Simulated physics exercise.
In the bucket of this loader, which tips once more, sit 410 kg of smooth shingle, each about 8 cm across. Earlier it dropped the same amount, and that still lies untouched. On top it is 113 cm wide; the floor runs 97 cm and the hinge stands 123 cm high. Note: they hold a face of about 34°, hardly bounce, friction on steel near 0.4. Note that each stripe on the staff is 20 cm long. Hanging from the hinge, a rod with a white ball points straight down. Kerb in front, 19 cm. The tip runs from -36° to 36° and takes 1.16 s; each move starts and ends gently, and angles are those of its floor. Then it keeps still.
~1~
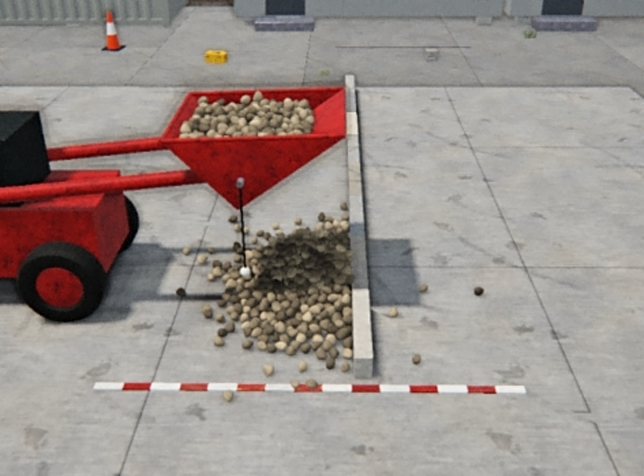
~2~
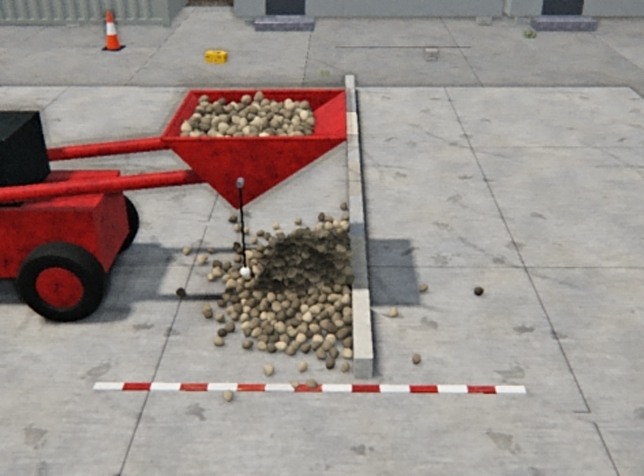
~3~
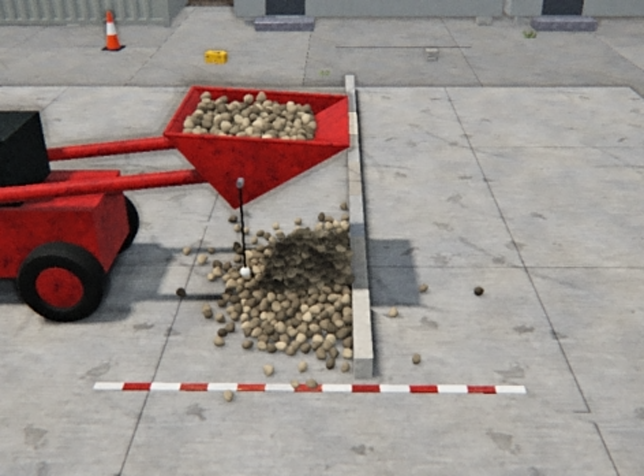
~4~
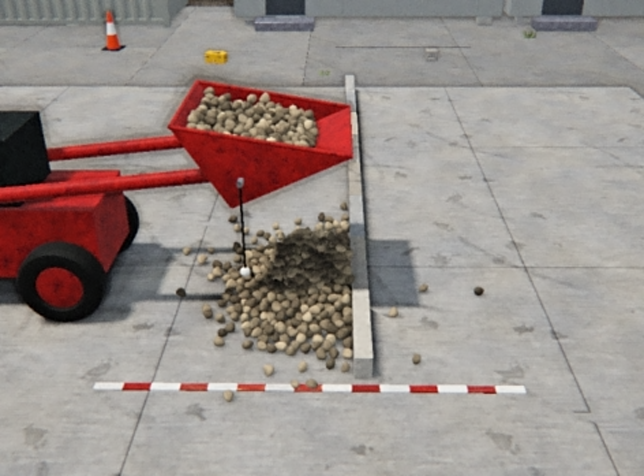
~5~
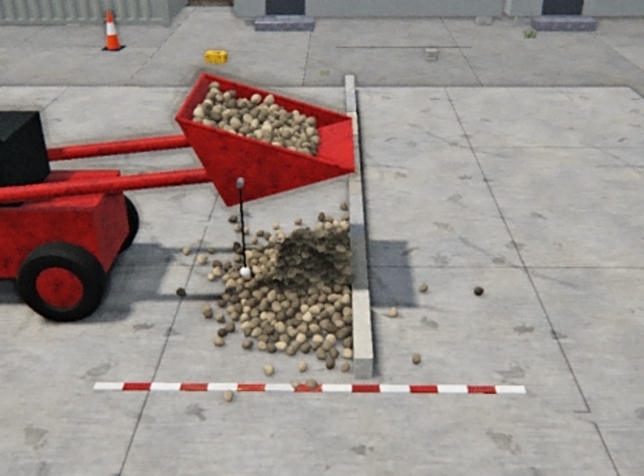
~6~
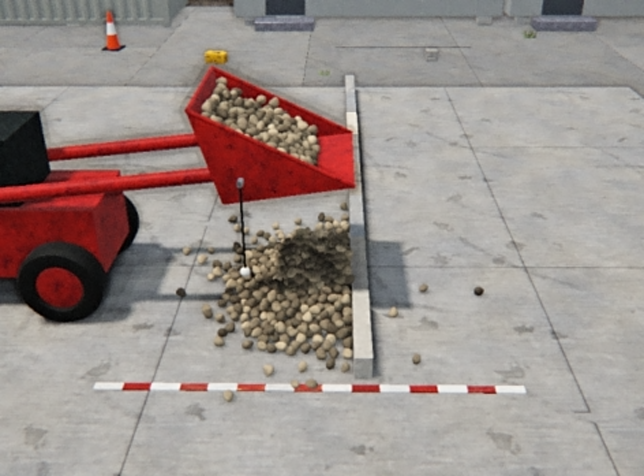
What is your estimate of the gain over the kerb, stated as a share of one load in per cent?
My estimate is 77 per cent of one load.
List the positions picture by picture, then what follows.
In the first frame, the bucket is at -36°, its lip at (345, 136); the top of the load is at (243, 109). The earlier load is highest near (314, 269), 23 cm above ground level, 99 % on this side of the kerb, 1 % over the kerb.
The second frame shows lip at (347, 138), floor tilted -35°, highest stones at (241, 107).
The third frame shows lip at (349, 146), floor tilted -31°, highest stones at (219, 108).
In the fourth frame, the bucket is at -24°, its lip at (353, 157); the top of the load is at (214, 103).
The fifth frame shows lip at (355, 171), floor tilted -17°, highest stones at (216, 99).
The sixth frame shows lip at (355, 187), floor tilted -8°, highest stones at (223, 95).
Then, 0.4 s after the last picture the floor is at 25°; in per cent of one load, 100 in the bucket, 99 on this side of the kerb, 1 over the kerb; the foremost stones are at (387, 287).
Then, 0.8 s after the last picture the floor is at 36°; in per cent of one load, 64 in the bucket, 133 on this side of the kerb, 3 over the kerb; the foremost stones are at (400, 273).
Then, 1.1 s after the last picture the floor is at 36°; in per cent of one load, 15 in the bucket, 139 on this side of the kerb, 46 over the kerb; the foremost stones are at (459, 281).
Then, 3.8 s after the last picture the floor is at 36°; in per cent of one load, 0 in the bucket, 122 on this side of the kerb, 78 over the kerb; the foremost stones are at (581, 279). Net gain over the kerb, 77.
